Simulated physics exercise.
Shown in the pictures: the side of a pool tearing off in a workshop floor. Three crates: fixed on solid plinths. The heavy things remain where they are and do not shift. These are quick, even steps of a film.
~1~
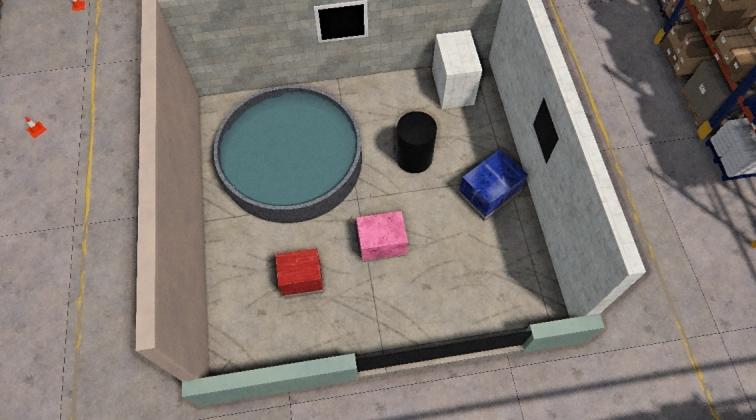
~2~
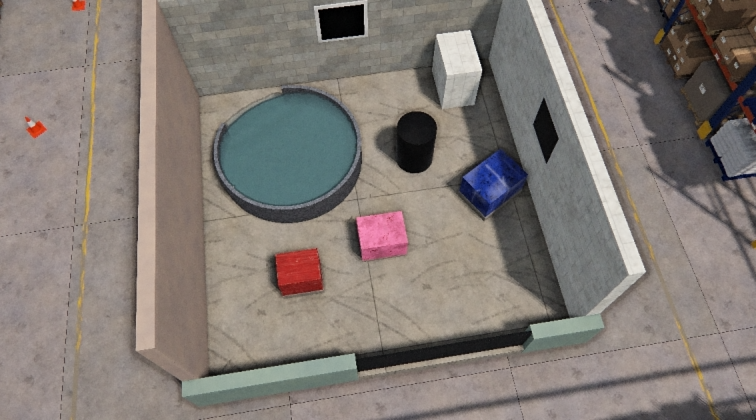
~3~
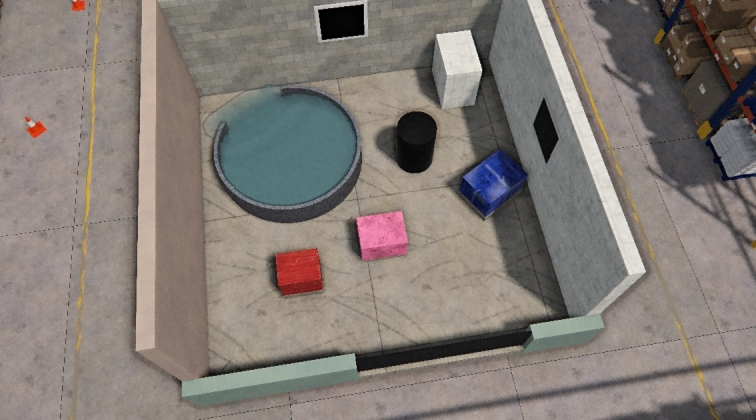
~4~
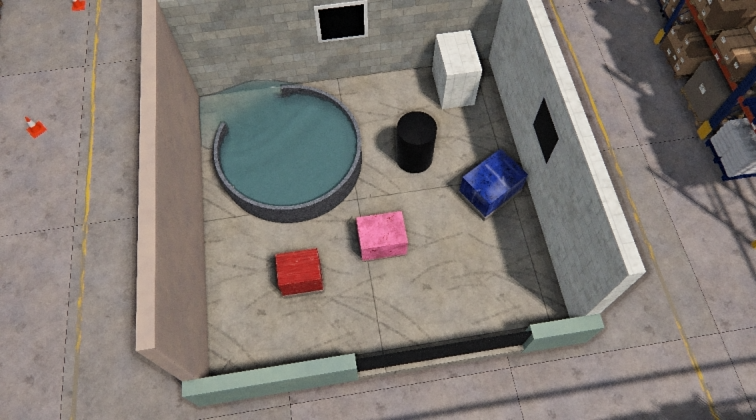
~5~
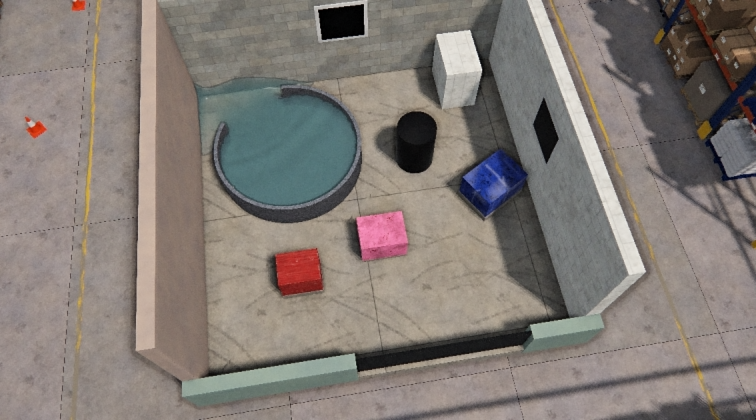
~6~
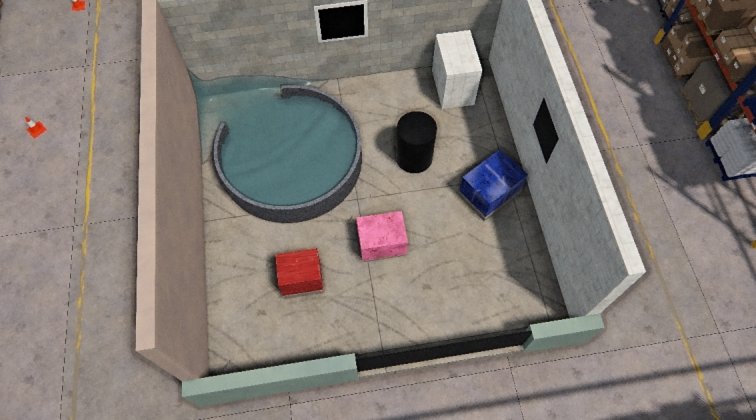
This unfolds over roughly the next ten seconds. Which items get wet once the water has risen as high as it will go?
The red crate remains dry, the blue crate remains dry, the pink crate ends up wet.
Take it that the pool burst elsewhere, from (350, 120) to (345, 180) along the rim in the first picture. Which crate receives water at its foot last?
That would be the crate marked red.
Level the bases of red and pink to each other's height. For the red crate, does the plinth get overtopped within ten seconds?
Note: Red crate is flooded.
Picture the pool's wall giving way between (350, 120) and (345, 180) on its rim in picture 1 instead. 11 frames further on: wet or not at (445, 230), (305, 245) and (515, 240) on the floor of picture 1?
Soaked / unwetted / soaked.
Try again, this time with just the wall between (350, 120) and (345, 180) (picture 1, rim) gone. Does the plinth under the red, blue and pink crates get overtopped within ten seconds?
The red crate stays untouched; the blue crate gets drenched; the pink crate gets drenched.
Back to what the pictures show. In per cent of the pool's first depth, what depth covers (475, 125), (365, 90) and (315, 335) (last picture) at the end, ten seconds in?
Taking the places in turn, I get roughly 12, 8 and 12 percent.
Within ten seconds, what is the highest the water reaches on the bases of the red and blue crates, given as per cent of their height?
Roughly 60 and 70 per cent respectively.
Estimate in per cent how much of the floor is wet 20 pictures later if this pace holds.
Around 45 percent of it.
A moment on, water covers 10 % of the floor; the red crate not reached, the blue crate not reached, the pink crate not reached.
Next, water covers 20 % of the floor; the red crate not reached, the blue crate not reached, the pink crate not reached.
Then, water covers 45 % of the floor; the red crate water round its plinth, the blue crate not reached, the pink crate not reached.
Later, water covers 85 % of the floor; the red crate water round its plinth, the blue crate water round its plinth, the pink crate water round its plinth.
In the end, water covers 100 % of the floor; the red crate stayed above the water, the blue crate stayed above the water, the pink crate was topped.
